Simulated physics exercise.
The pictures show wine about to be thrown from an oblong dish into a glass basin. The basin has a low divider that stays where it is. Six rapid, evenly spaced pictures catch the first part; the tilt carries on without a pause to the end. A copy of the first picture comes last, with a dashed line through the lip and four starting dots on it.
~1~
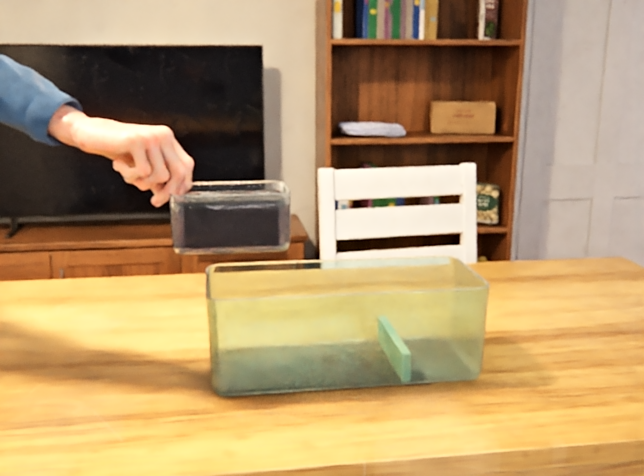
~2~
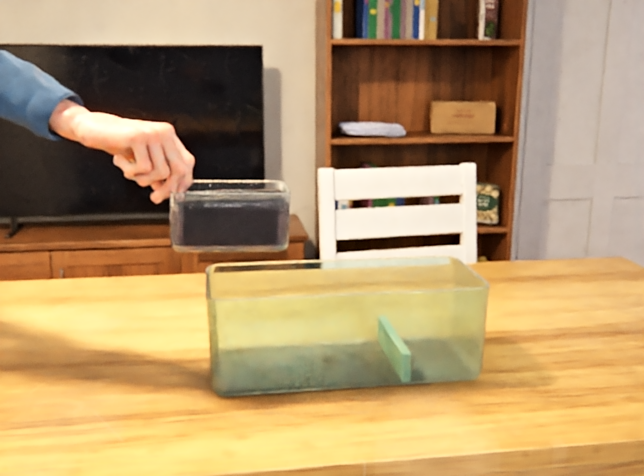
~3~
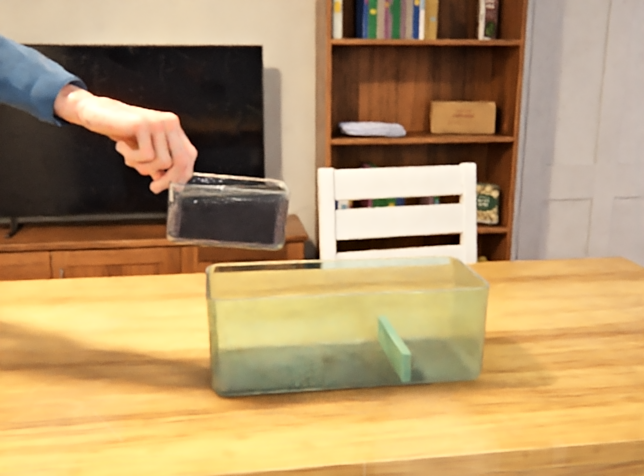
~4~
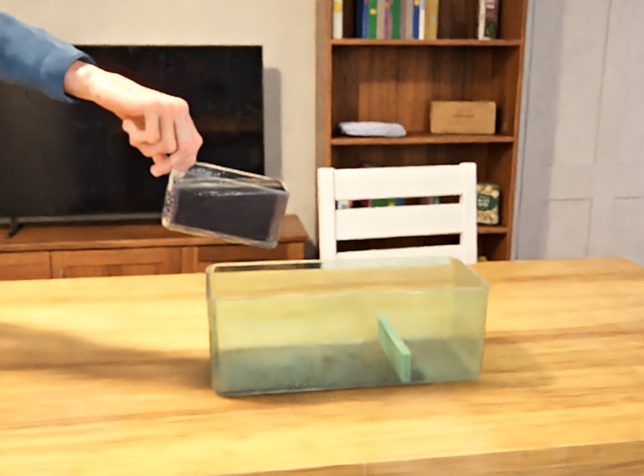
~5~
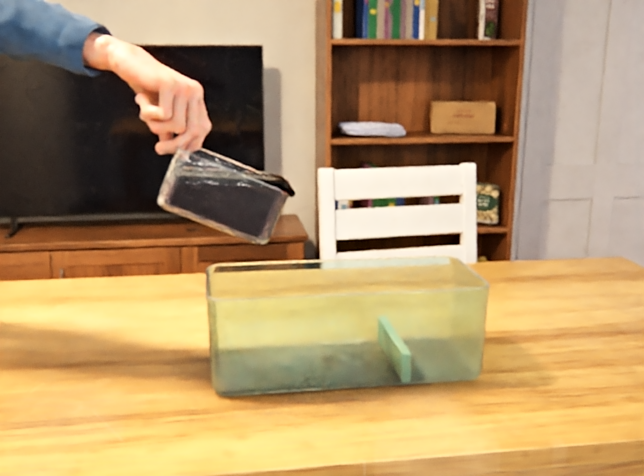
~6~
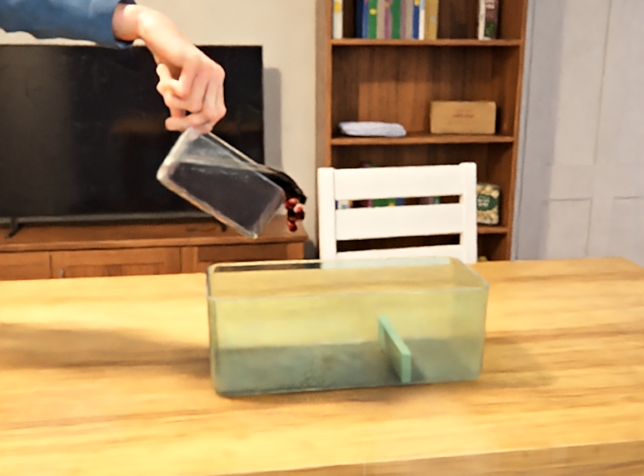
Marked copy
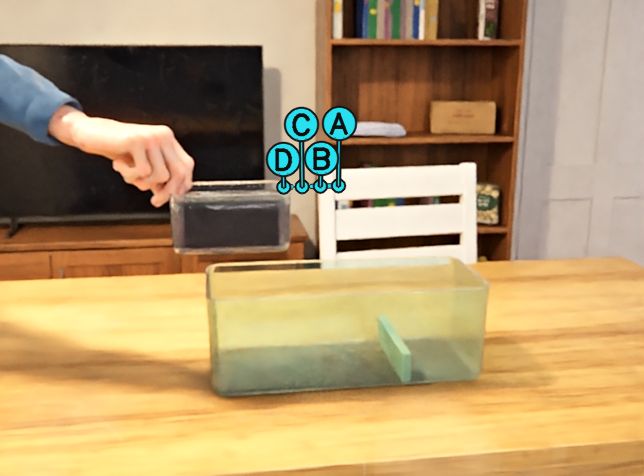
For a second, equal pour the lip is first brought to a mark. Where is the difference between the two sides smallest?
The answer is dot C.
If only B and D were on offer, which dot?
Here it is dot B.
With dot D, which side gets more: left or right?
The left side.
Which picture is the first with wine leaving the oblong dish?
Picture 5.
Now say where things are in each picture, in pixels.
In the first picture, upright, lip at (285, 187); basin from (212, 393) to (480, 376); top of the wall at (393, 333); nothing has left yet.
In the second picture, upright, lip at (285, 187); nothing has left yet.
In the third picture, tipped about 6°, lip at (285, 187); nothing has left yet.
In the fourth picture, tipped about 14°, lip at (285, 187); nothing has left yet.
In the fifth picture, tipped about 23°, lip at (285, 187); wine is over the lip, down to (289, 192).
In the sixth picture, tipped about 35°, lip at (285, 187); wine is over the lip, down to (291, 226).
On the marked copy, A at (338, 185); B at (320, 186); C at (302, 186); D at (283, 187).
If A is chosen, about 25 % ends left of the wall and 74 % right of it.
If B is chosen, about 36 % ends left of the wall and 63 % right of it.
If C is chosen, about 49 % ends left of the wall and 49 % right of it.
If D is chosen, about 75 % ends left of the wall and 24 % right of it.
